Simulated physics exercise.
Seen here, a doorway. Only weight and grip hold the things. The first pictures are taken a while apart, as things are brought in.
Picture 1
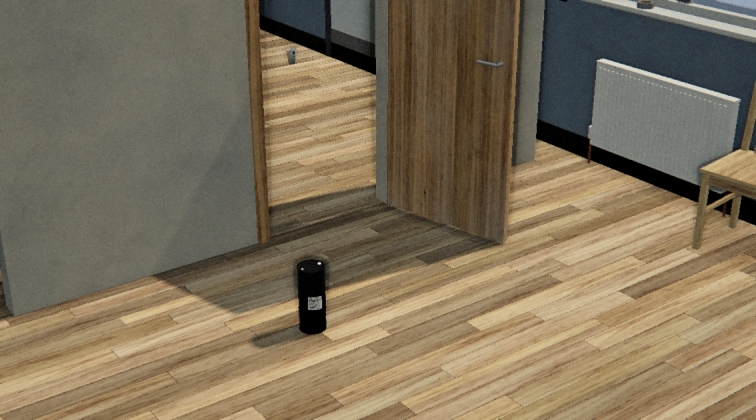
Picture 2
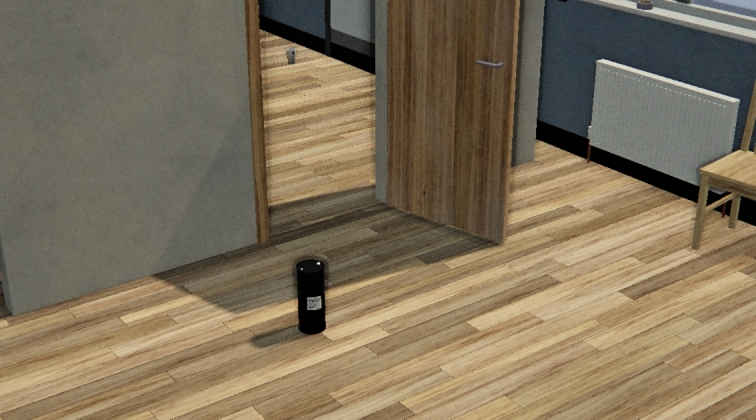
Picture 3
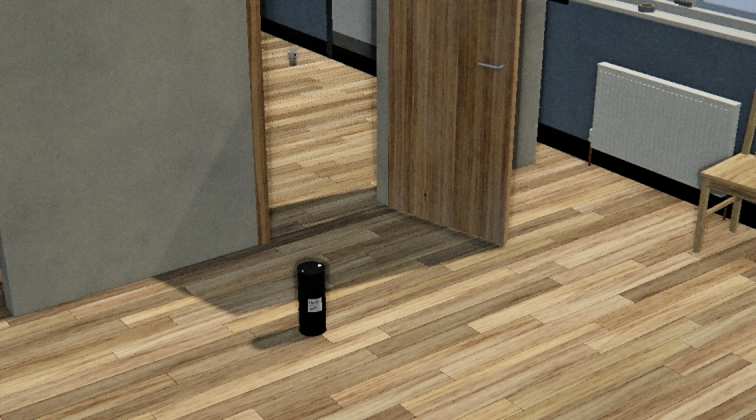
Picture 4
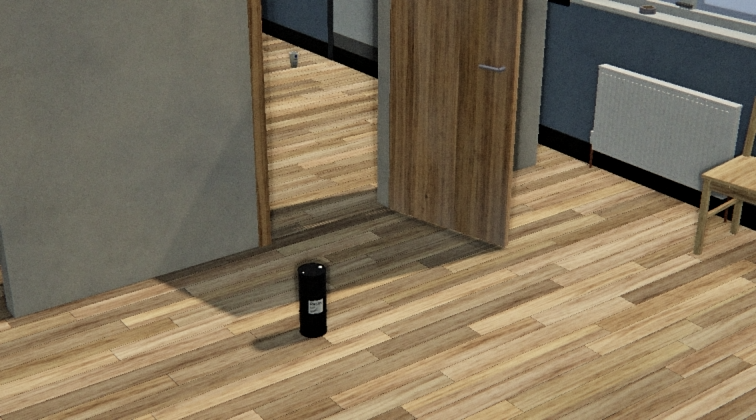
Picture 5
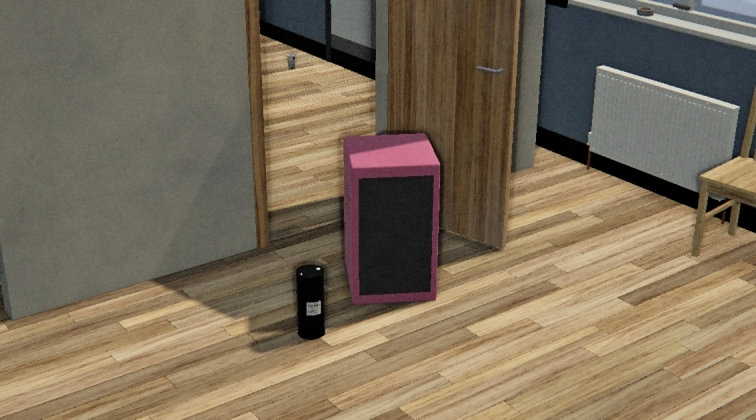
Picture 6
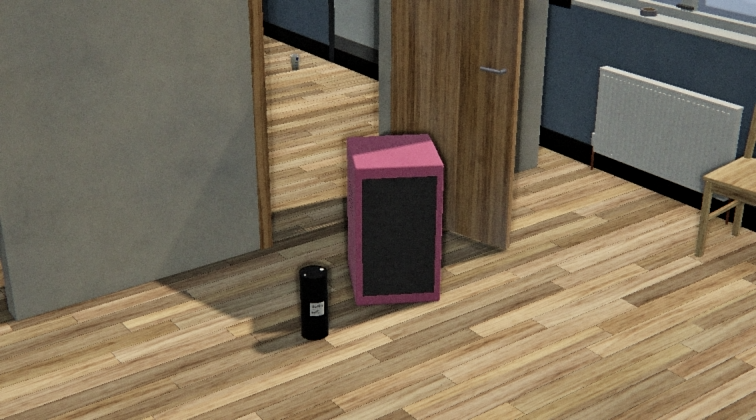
In a wood-floored room, a pink box appears beside a still black canister near an open door.
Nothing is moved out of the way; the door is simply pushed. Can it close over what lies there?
The door stops short.
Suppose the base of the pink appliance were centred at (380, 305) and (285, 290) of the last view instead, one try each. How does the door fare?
First try: It closes; second try: It reaches the frame.
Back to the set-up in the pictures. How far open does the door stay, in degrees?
About 70°.
Then, 0.40 s past the last view, open by 97°.
Then, 0.70 s past the last view, open by 85°.
Then, 1.00 s past the last view, open by 71°.
Finally, open by 69°; both still in place. Final places as the last picture's camera would see them, pink appliance near (392, 219).
